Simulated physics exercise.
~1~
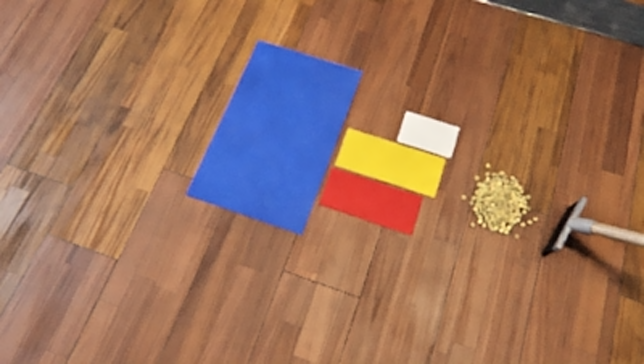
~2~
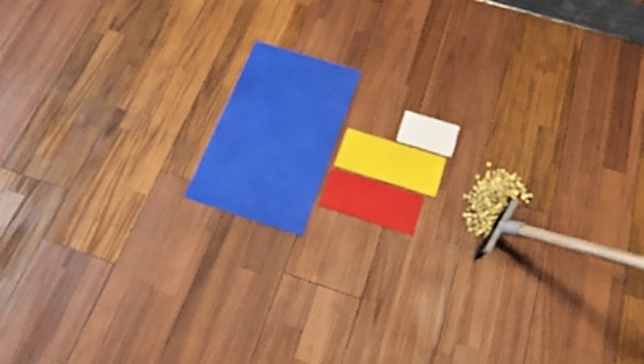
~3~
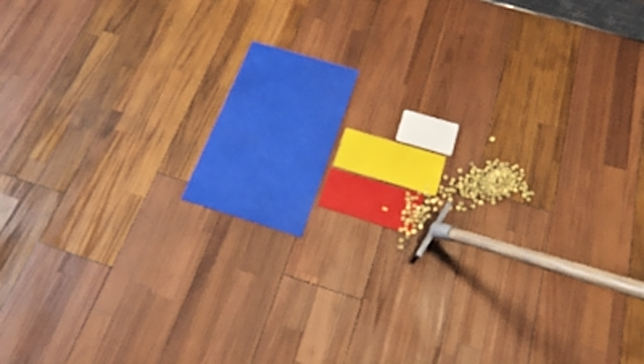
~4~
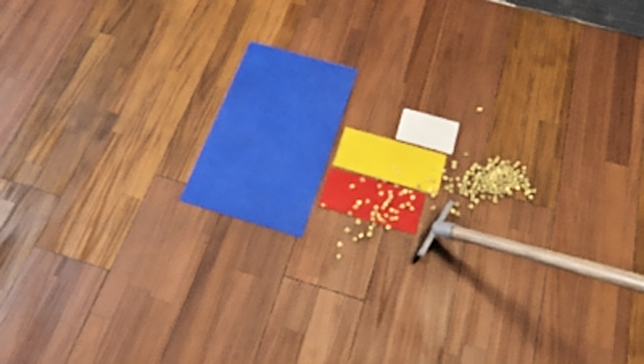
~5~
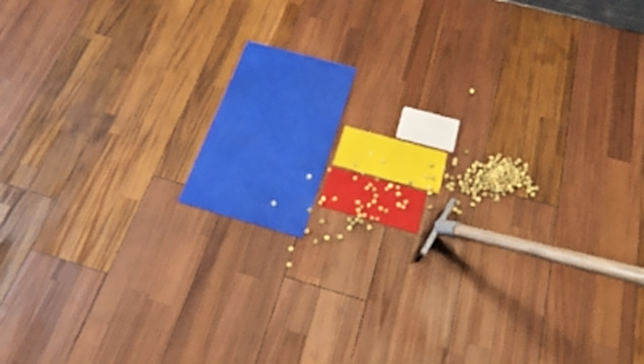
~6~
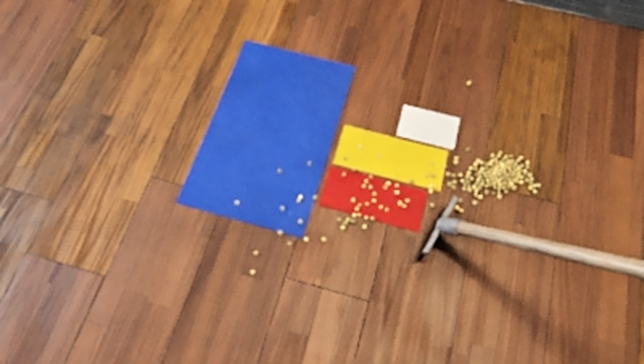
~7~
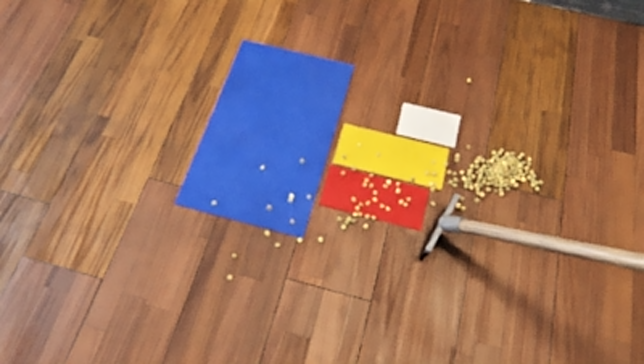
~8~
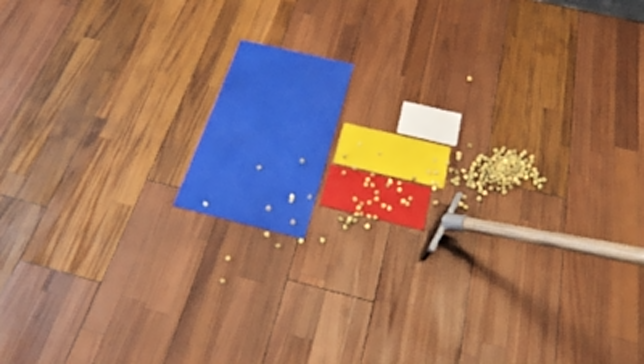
On a wooden floor with blue, red, yellow and white mats, a squeegee pushes into a pile of small yellowish pieces, moves left and stops near the red mat. Some pieces scatter across the red and blue mats and the boards, while most remain heaped off the mats.
